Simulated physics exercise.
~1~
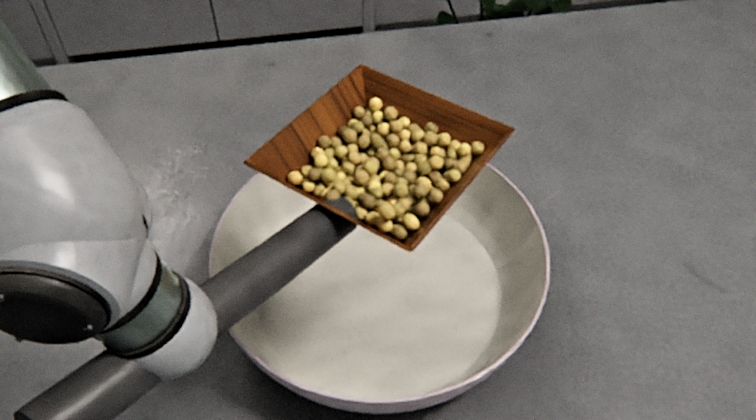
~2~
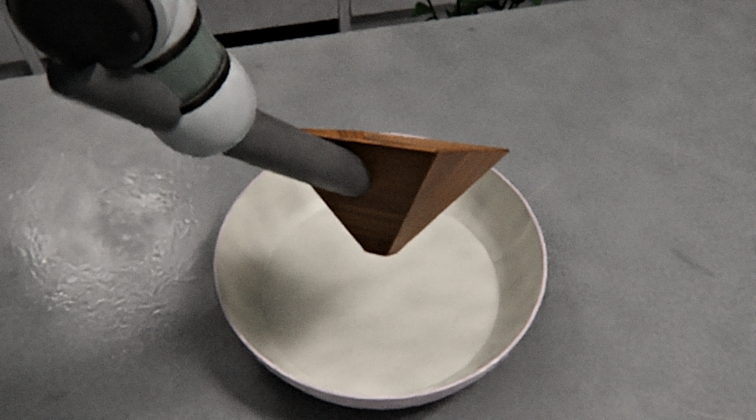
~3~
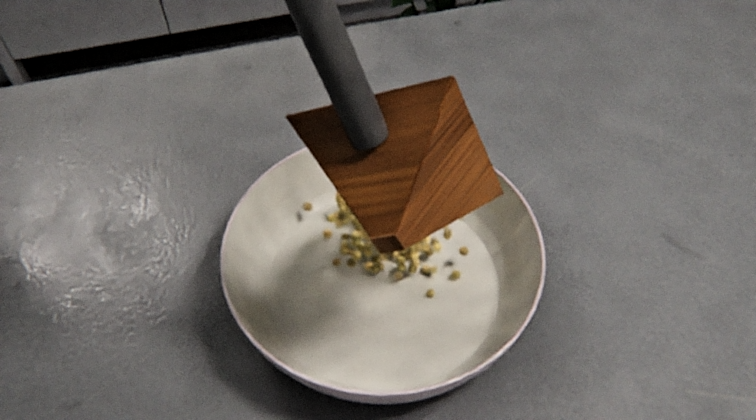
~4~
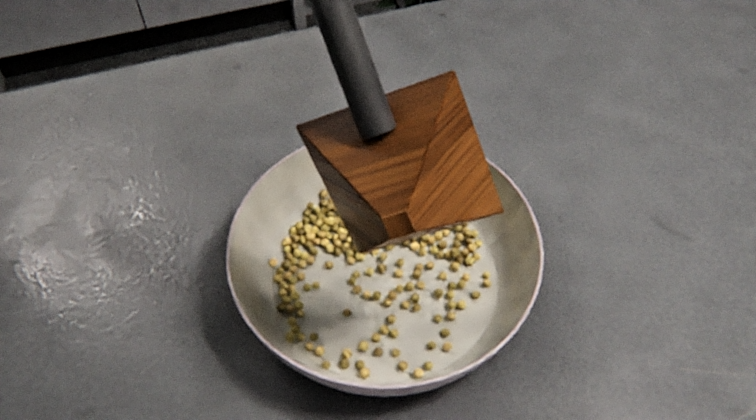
A robot arm held a square wooden scoop of greenish-yellow soya beans over a wide, pale pan and steadily tipped it over. The beans tumbled out beneath it and ended up scattered across the pan, with a thicker cluster toward the upper left.
